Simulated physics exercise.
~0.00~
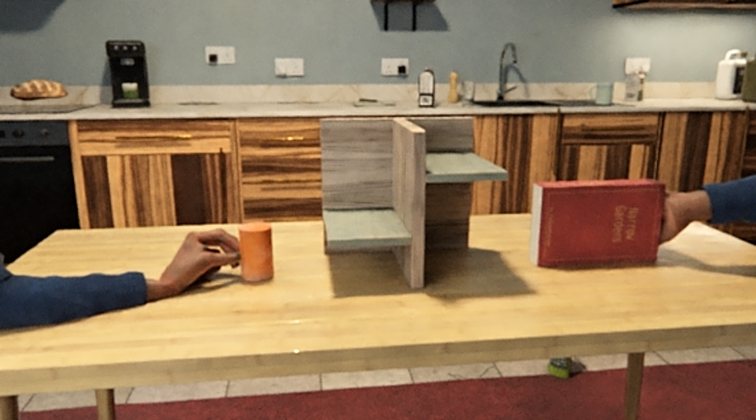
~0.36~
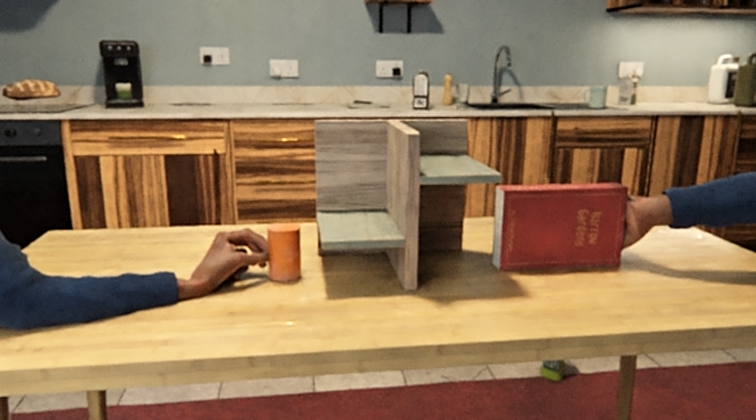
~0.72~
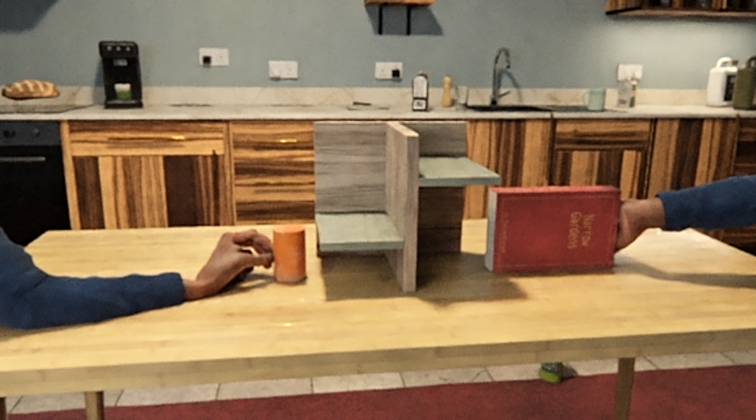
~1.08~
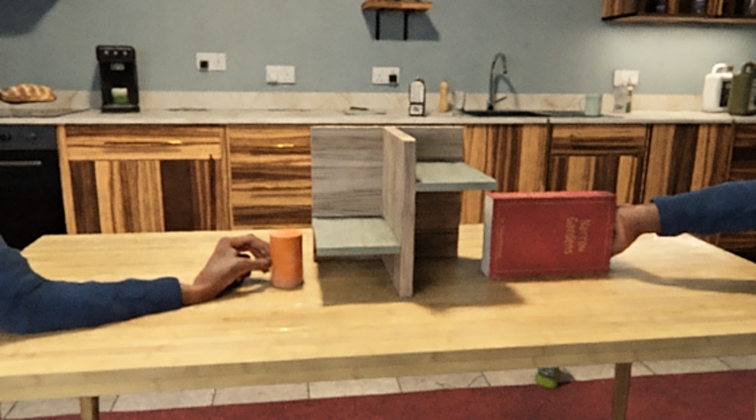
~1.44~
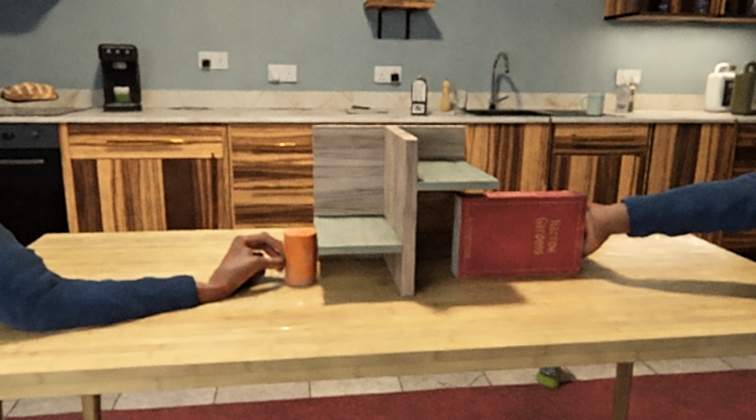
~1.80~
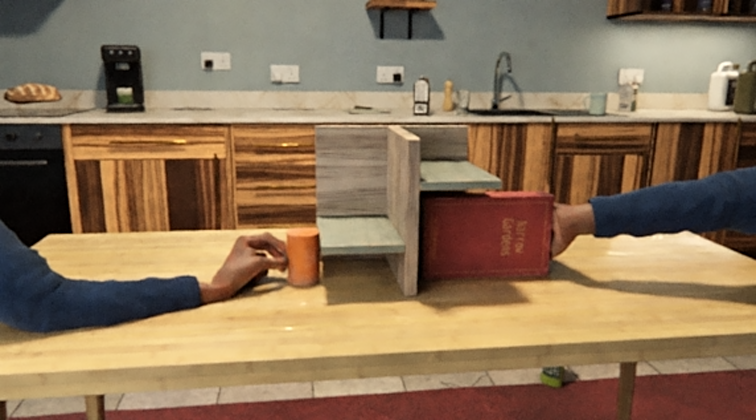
A red book slides left under a shelf while a hand pushes an orange candle against another.
